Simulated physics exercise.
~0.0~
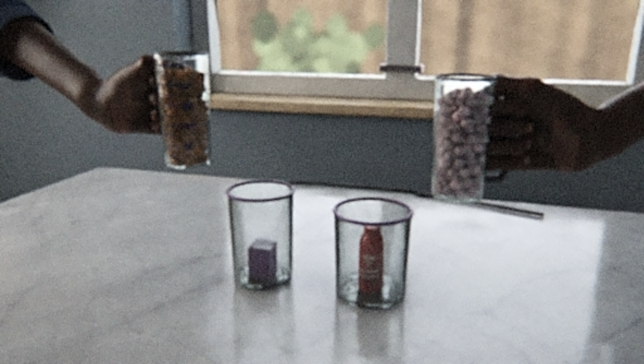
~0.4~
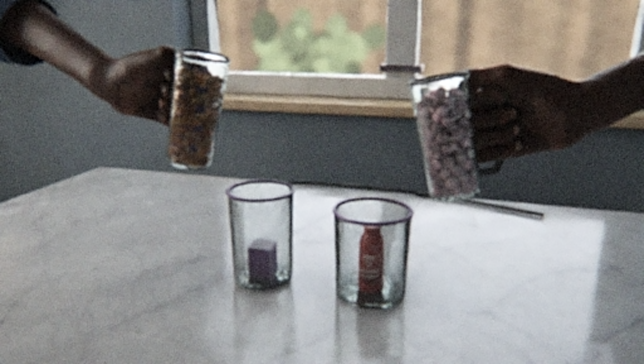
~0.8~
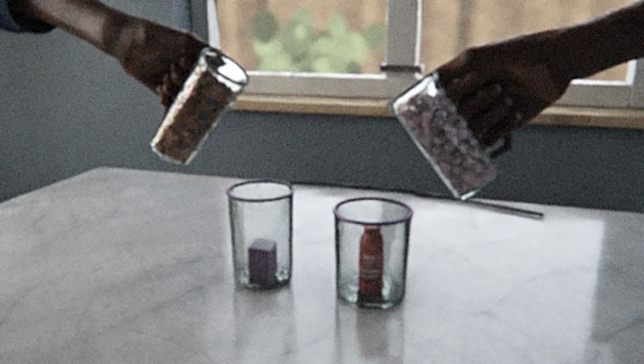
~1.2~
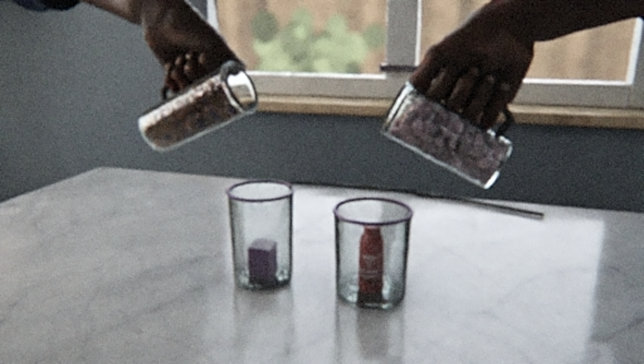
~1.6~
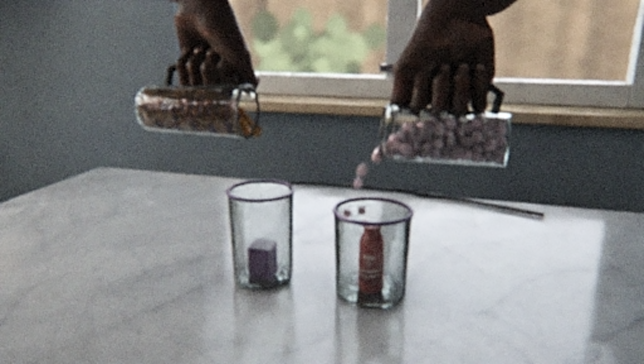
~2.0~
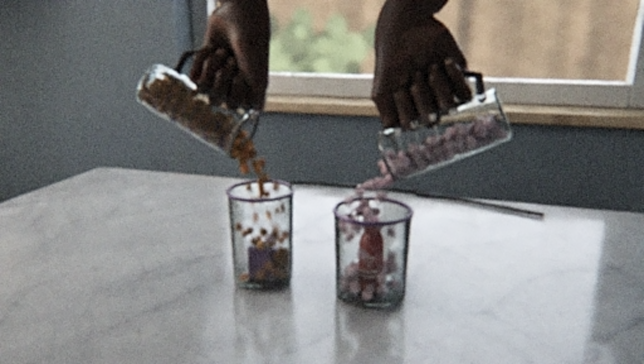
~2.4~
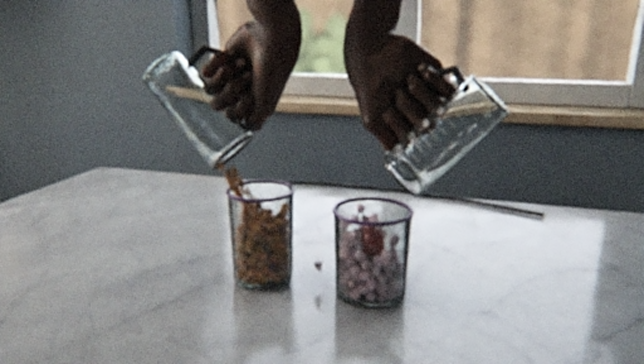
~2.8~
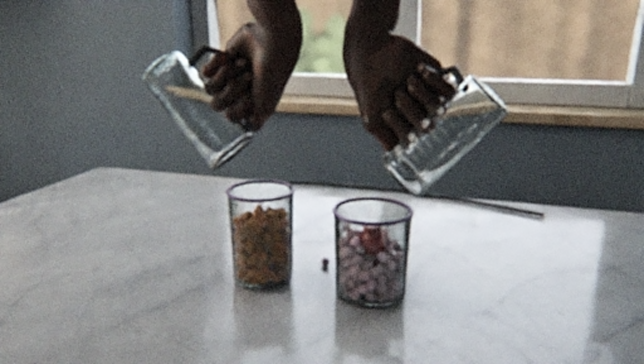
Two hands hold clear cups, one of orange-brown bits and one of pale pink pieces, above two glasses on a marble table, the left holding a small purple block and the right a small red bottle. The hands tip the cups inward until they lie on their sides. Pink pieces start falling into the right glass first, then the brown bits stream into the left. Both cups tilt further and empty. The left glass ends about three quarters full, its block buried, while the red bottle's top still shows above the pink pieces.
